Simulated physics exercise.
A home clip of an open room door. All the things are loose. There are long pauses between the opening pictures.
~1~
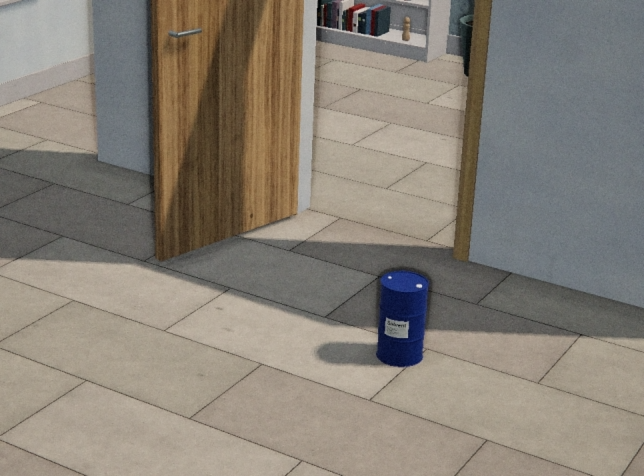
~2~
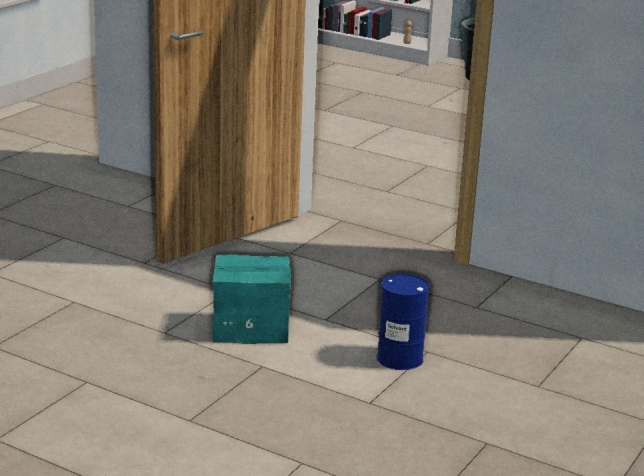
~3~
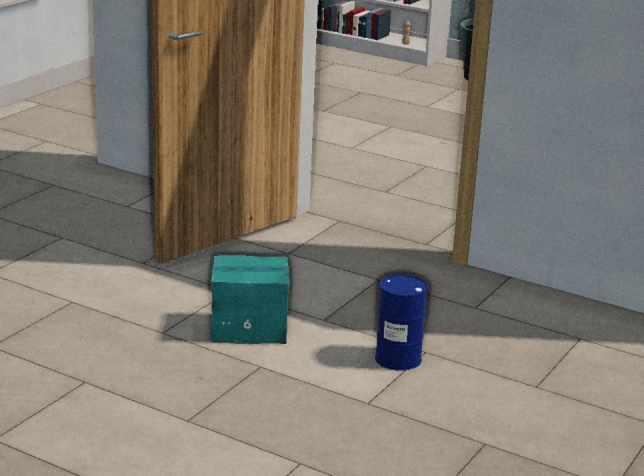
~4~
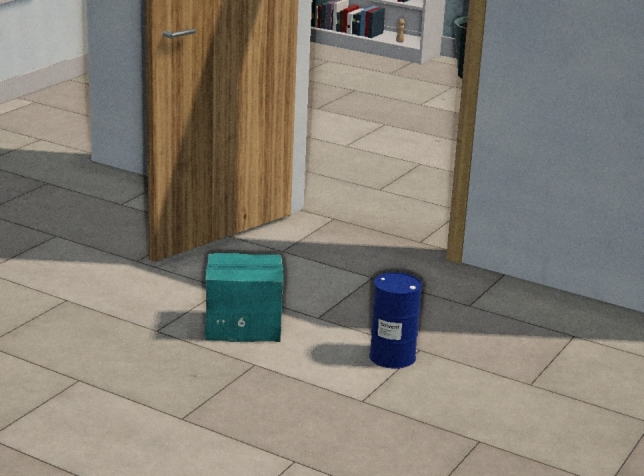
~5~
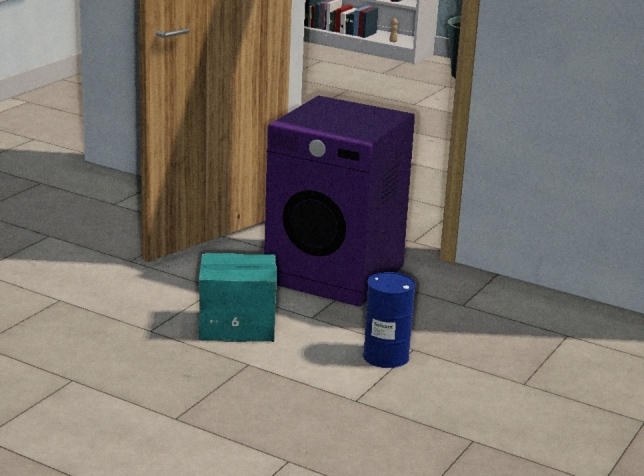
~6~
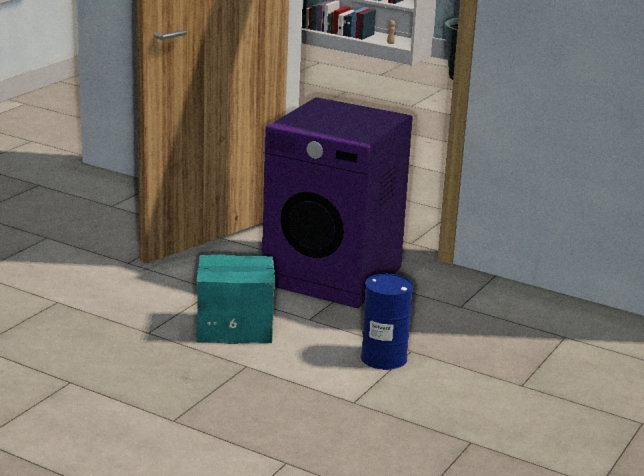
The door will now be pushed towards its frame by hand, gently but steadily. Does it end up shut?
As it turns out, it is blocked.
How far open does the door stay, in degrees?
About 65°.
Then, 0.50 s later than the last frame, door at 94°.
Then, 0.80 s later than the last frame, door at 82°.
Then, 1.10 s later than the last frame, door at 67°.
When it is over, door at 66°; all 3 as before. End places, in pixels of the last picture, purple appliance near (337, 200).
